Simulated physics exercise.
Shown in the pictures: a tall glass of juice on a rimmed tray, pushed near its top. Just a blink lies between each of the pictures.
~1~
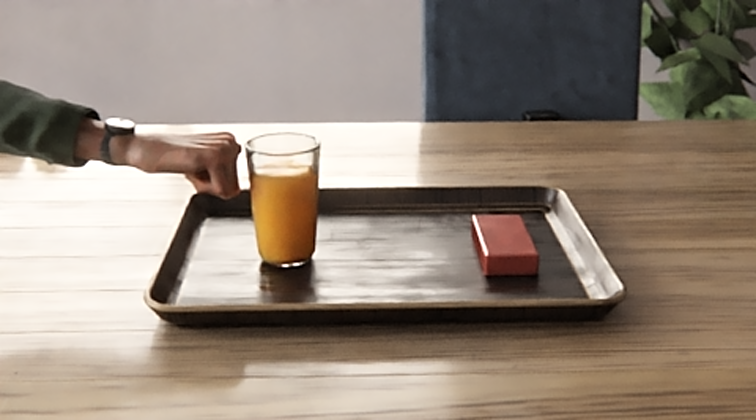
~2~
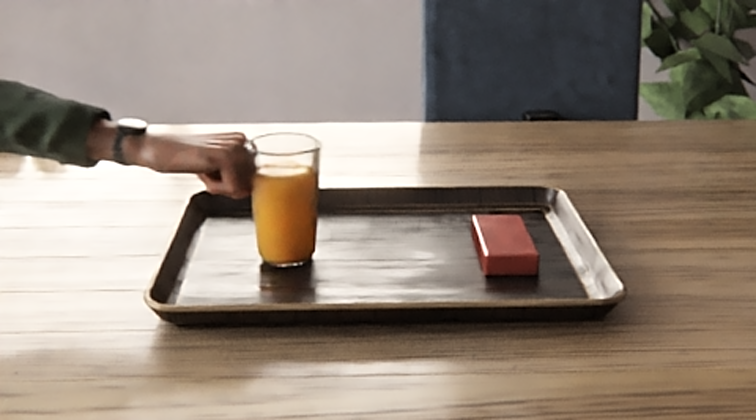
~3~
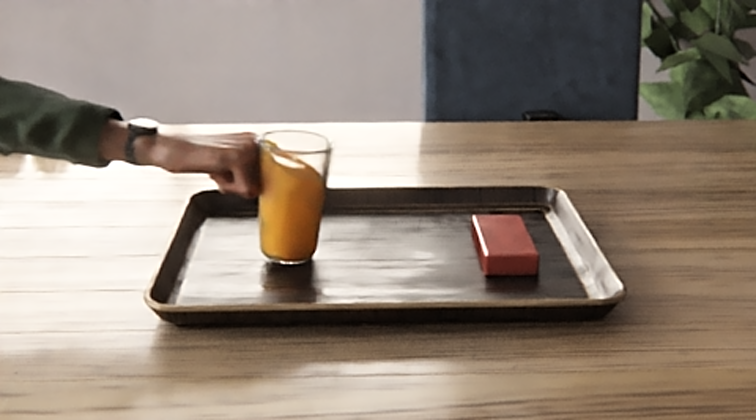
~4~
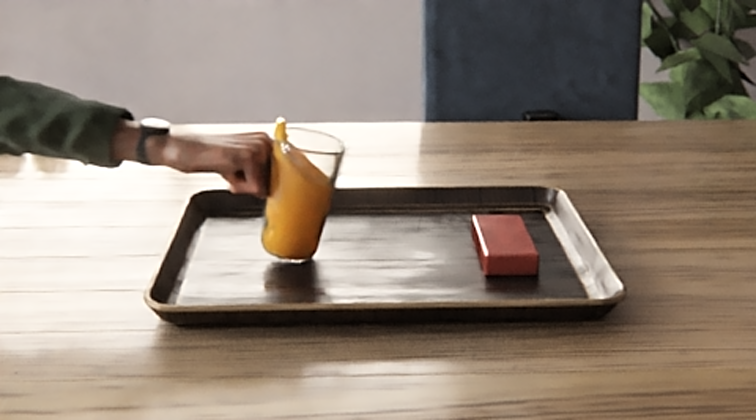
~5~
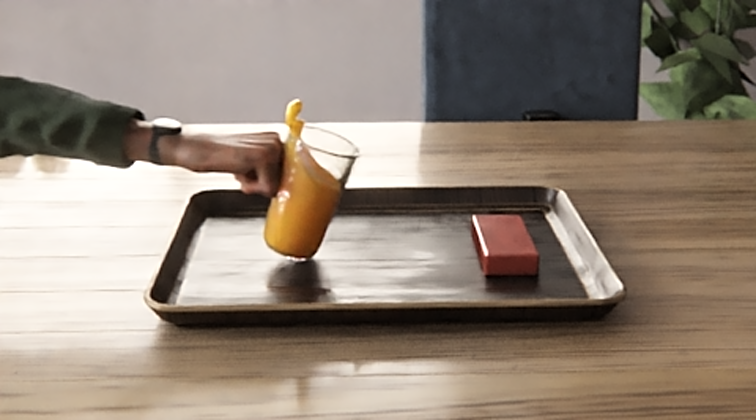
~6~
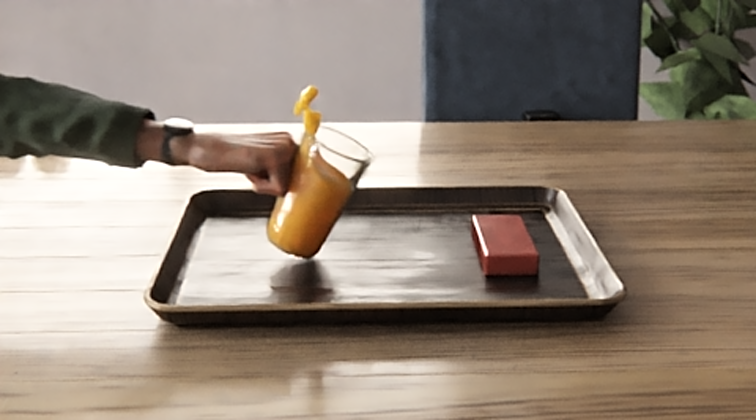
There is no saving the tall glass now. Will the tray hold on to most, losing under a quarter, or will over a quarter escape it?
The tray holds most.
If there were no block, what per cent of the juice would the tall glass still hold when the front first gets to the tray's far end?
55 percent or so.
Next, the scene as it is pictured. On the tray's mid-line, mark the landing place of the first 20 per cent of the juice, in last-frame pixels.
I'd mark it somewhere close to pixel (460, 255).
A moment on, the tall glass is falling and 97 per cent is in the glass, 0 on the tray and 3 above or beyond its rim.
Next, the tall glass lies on its side and 54 per cent is in the glass, 30 on the tray and 16 above or beyond its rim.
Then the tall glass lies on its side and 29 per cent is in the glass, 50 on the tray and 21 above or beyond its rim.
Later the tall glass lies on its side and 15 per cent is in the glass, 68 on the tray and 17 above or beyond its rim.
At rest 83 per cent is held by tray and glass, 17 is off the tray.
